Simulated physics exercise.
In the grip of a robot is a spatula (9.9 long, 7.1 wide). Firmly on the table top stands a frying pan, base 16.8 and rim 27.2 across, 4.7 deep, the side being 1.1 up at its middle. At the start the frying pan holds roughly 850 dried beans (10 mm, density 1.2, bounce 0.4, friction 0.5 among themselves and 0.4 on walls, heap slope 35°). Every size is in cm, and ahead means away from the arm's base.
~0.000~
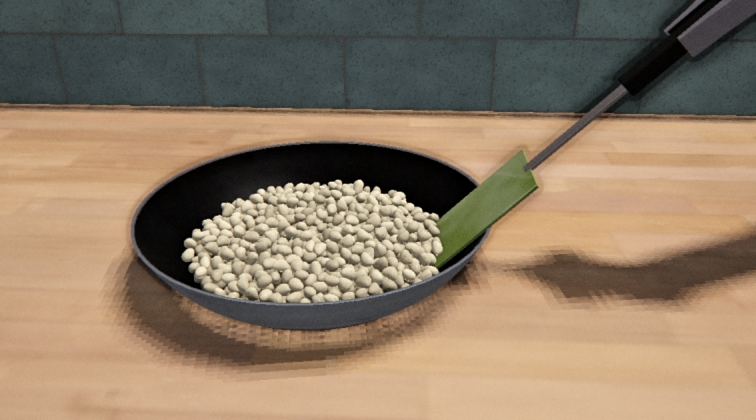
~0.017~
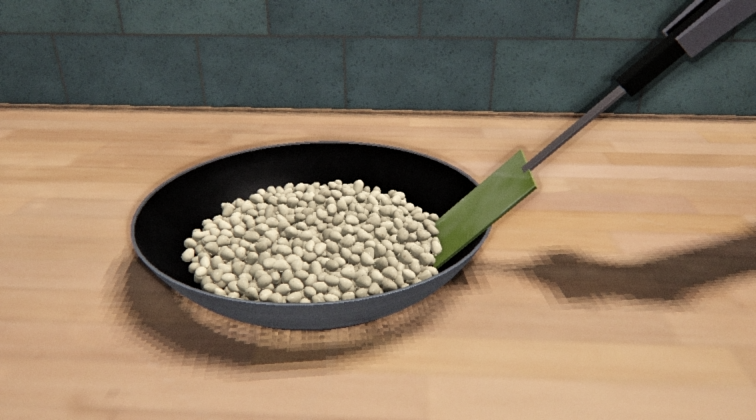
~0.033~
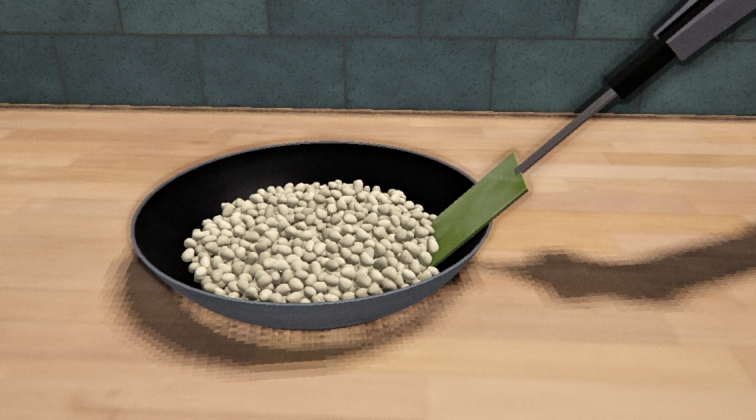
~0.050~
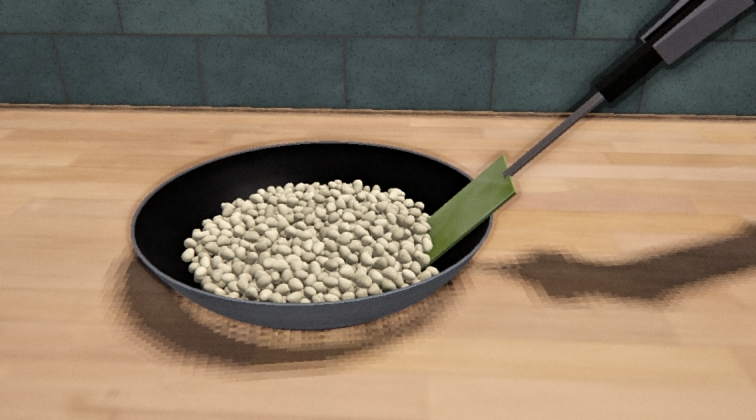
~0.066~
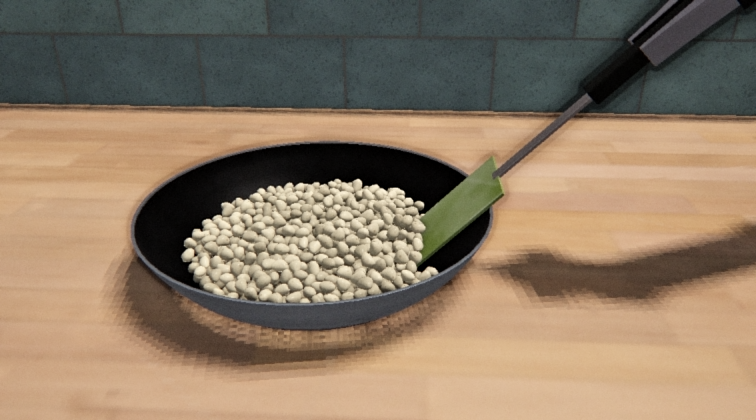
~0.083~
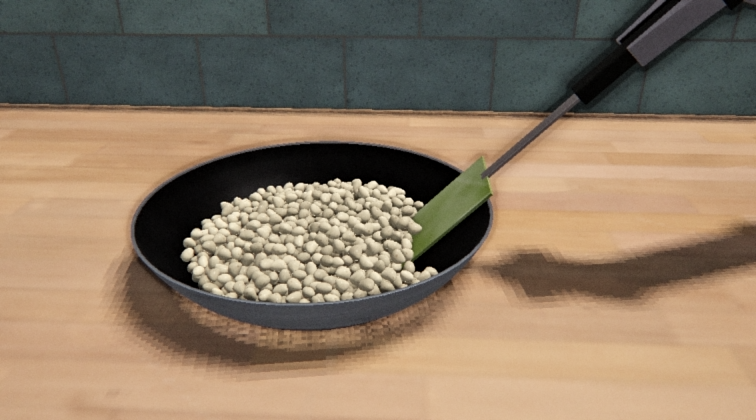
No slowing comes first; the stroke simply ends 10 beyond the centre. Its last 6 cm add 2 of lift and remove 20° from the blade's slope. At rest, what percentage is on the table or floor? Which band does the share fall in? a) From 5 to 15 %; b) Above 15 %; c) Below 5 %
a, from 5 to 15 %.
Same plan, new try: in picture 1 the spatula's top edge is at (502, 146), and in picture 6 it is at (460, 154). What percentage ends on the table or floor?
Off the vessel, on the table or floor: Some 15 percent.
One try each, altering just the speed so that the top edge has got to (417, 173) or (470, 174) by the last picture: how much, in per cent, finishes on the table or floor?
First try around 25 %, second try around 15 %.
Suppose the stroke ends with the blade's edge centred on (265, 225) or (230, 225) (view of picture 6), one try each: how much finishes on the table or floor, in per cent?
0 % and 0 %.
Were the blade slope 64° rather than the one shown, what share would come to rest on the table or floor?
15 %.
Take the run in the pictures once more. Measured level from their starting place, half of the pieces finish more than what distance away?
Roughly 4 cm.
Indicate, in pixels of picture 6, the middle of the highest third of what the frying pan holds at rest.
Close to pixel (196, 215).
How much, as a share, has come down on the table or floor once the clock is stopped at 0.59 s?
I'd put it at around 8 per cent.
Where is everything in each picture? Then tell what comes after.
In the first picture, the spatula top edge at (530, 167), sloping 46°; upper third of the load around (321, 231), from x 190 to 435, top at y 185; 847 in the frying pan.
In the second picture, the spatula top edge at (529, 167), sloping 46°; upper third of the load around (321, 230), from x 190 to 435, top at y 185.
In the third picture, the spatula top edge at (521, 170), sloping 46°; upper third of the load around (323, 229), from x 190 to 435, top at y 185.
In the fourth picture, the spatula top edge at (510, 173), sloping 46°; upper third of the load around (325, 229), from x 190 to 430, top at y 185.
In the fifth picture, the spatula top edge at (498, 174), sloping 46°; upper third of the load around (325, 227), from x 190 to 430, top at y 185.
In the sixth picture, the spatula top edge at (487, 174), sloping 46°; upper third of the load around (320, 226), from x 185 to 430, top at y 185; 847 in the frying pan.
After 0.21 s, sloping 46°, highest piece 4 above the table; 847 in the frying pan.
After 0.33 s, sloping 40°, highest piece 6 above the table; 846 in the frying pan, 1 on the blade or in flight.
After 0.59 s, sloping 26°, highest piece 6 above the table; 775 in the frying pan, 68 on the table or floor, 4 on the blade or in flight.
After 1.64 s, sloping 26°, highest piece 6 above the table; 775 in the frying pan, 72 on the table or floor.
In the end, 775 in the frying pan, 72 on the table or floor. That is 9 % on the table or floor.
